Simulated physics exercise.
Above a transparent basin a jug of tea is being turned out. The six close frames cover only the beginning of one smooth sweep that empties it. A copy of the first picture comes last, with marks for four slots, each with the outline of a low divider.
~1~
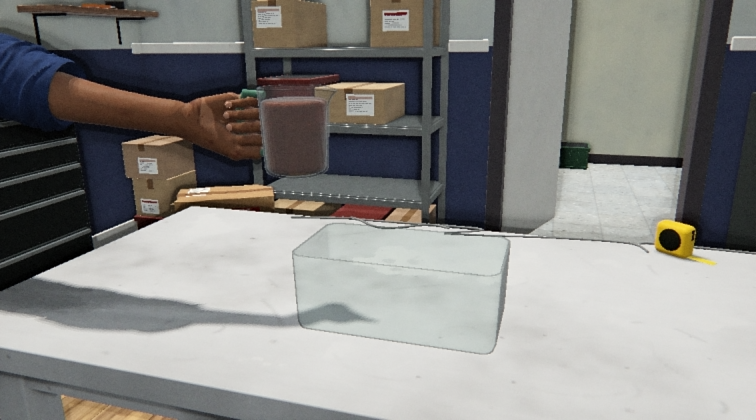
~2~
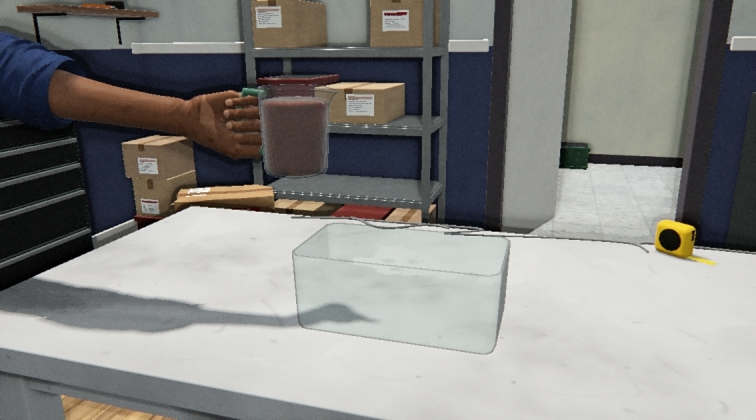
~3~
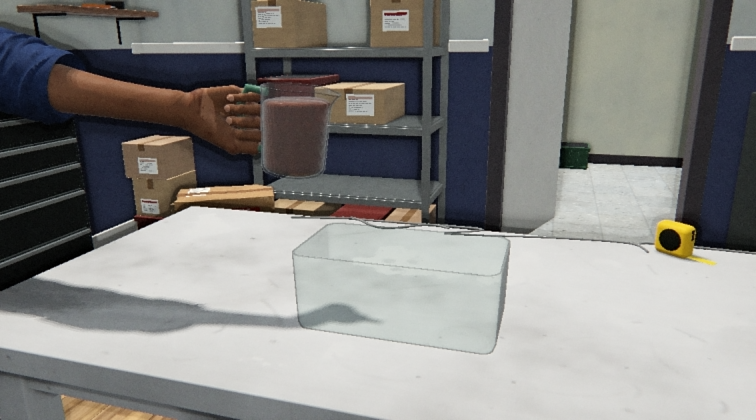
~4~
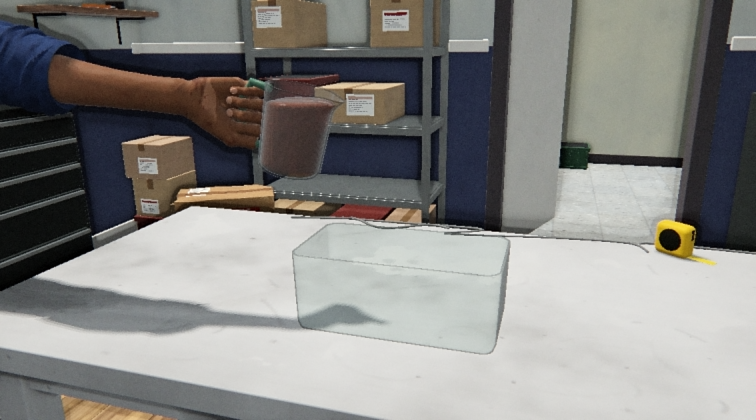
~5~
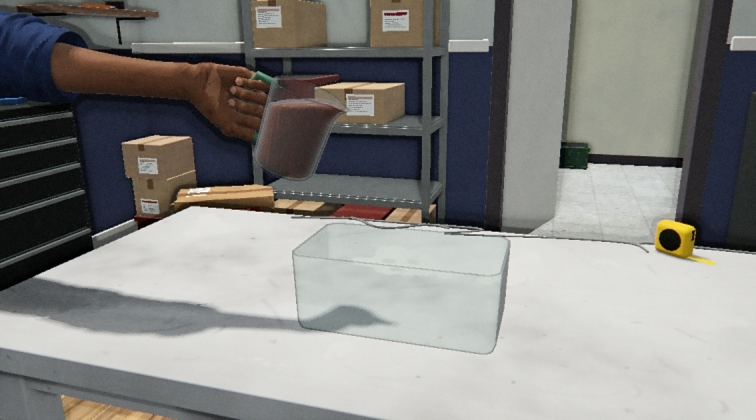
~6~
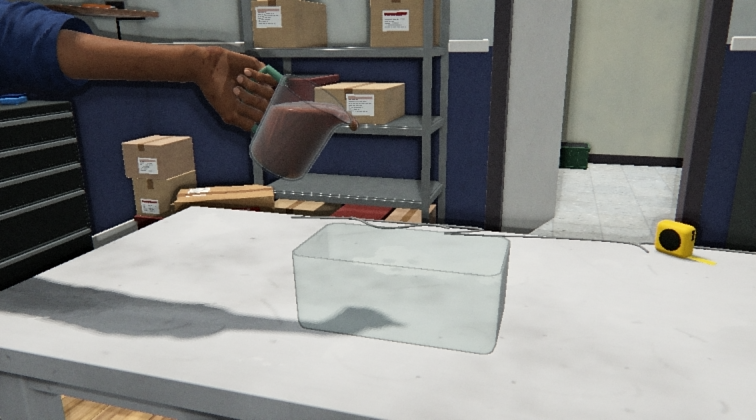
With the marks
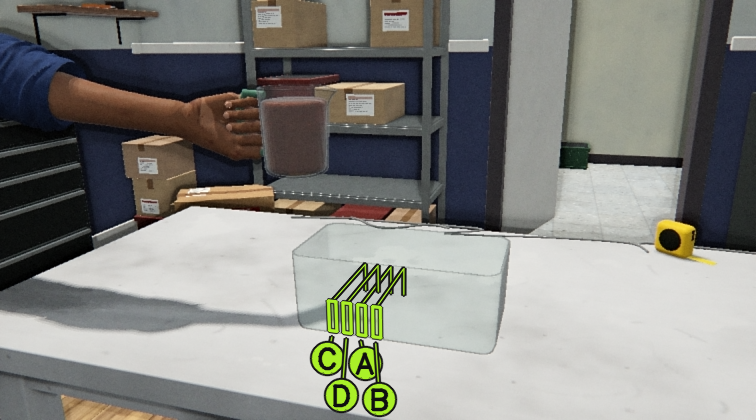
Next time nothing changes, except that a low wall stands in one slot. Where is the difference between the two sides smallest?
The best slot is B.
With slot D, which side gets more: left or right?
The right one.
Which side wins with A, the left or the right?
The right side.
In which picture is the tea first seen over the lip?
In picture 6.
On the marked copy, A at (360, 341); B at (375, 343); C at (331, 336); D at (346, 339).
Choosing A, about 24 % ends left of the wall and 75 % right of it.
Choosing B, about 51 % ends left of the wall and 48 % right of it.
Choosing C, about 4 % ends left of the wall and 95 % right of it.
Choosing D, about 9 % ends left of the wall and 90 % right of it.
